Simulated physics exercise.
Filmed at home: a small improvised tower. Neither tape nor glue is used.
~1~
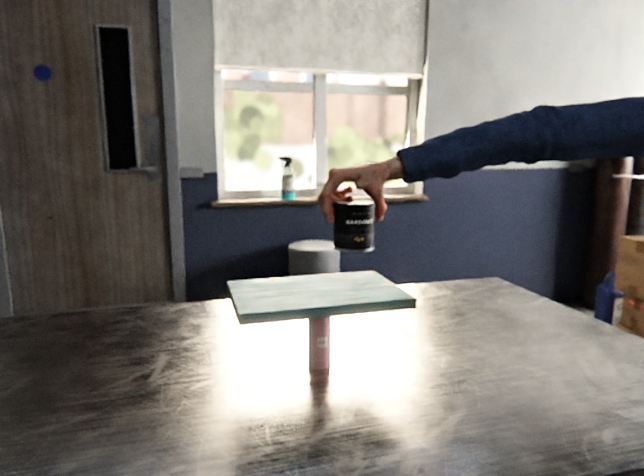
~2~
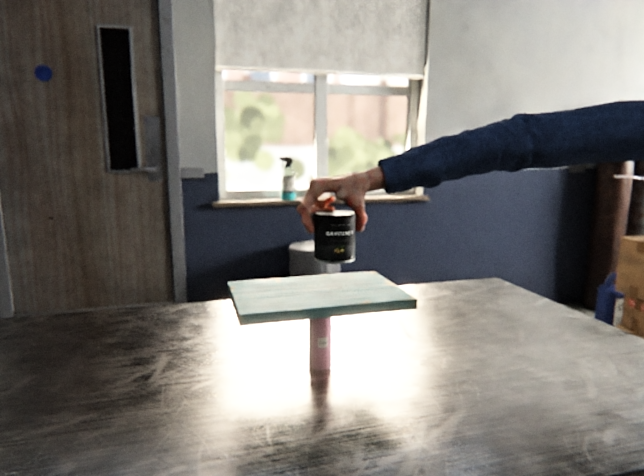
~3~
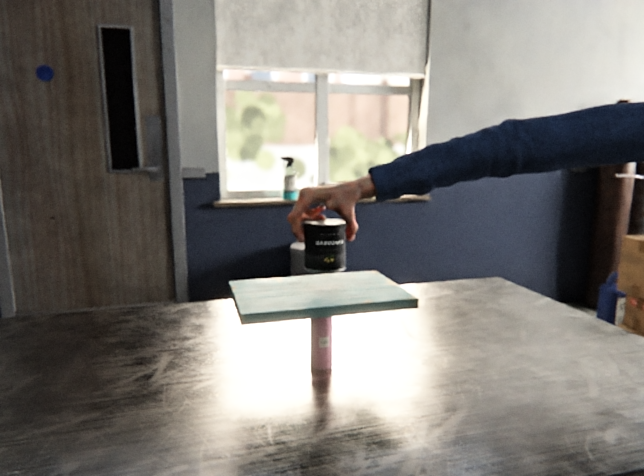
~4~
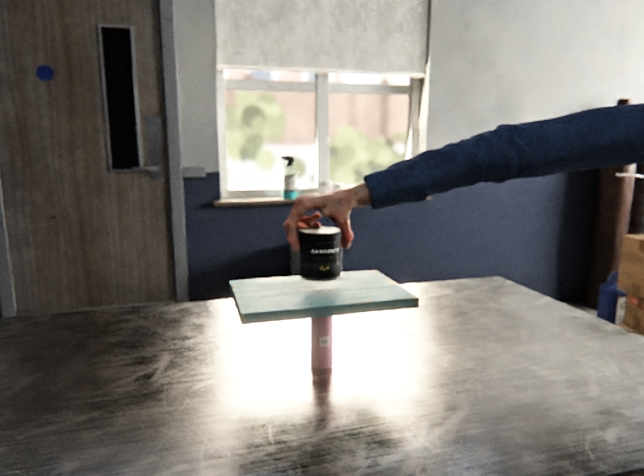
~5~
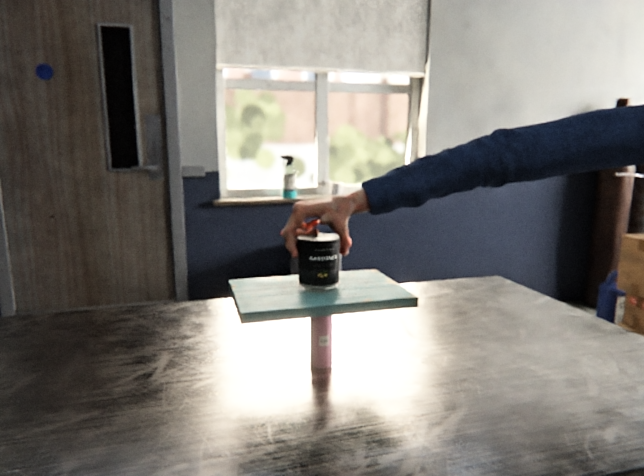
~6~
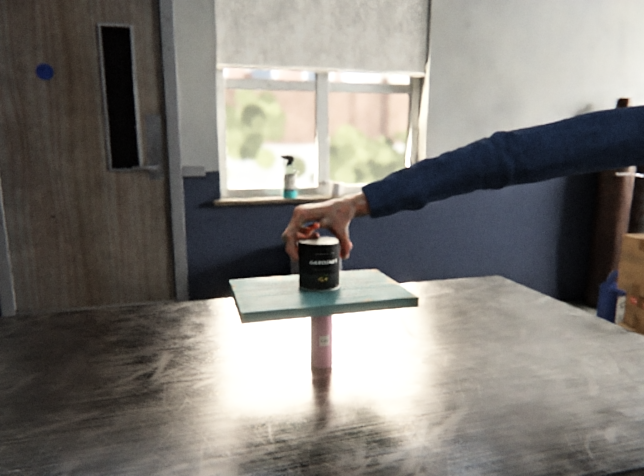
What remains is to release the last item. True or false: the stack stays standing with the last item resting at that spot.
True.
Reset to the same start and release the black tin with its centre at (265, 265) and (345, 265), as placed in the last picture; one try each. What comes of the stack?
In the first case it comes apart; in the second case it stays up.
Then, 0.70 s on from there, no change.
Then, 1.70 s on from there, black tin resting near (319, 264).
In the end, all 3 unmoved. At the end, from the last picture's camera, black tin near (319, 264). The stack stays up.
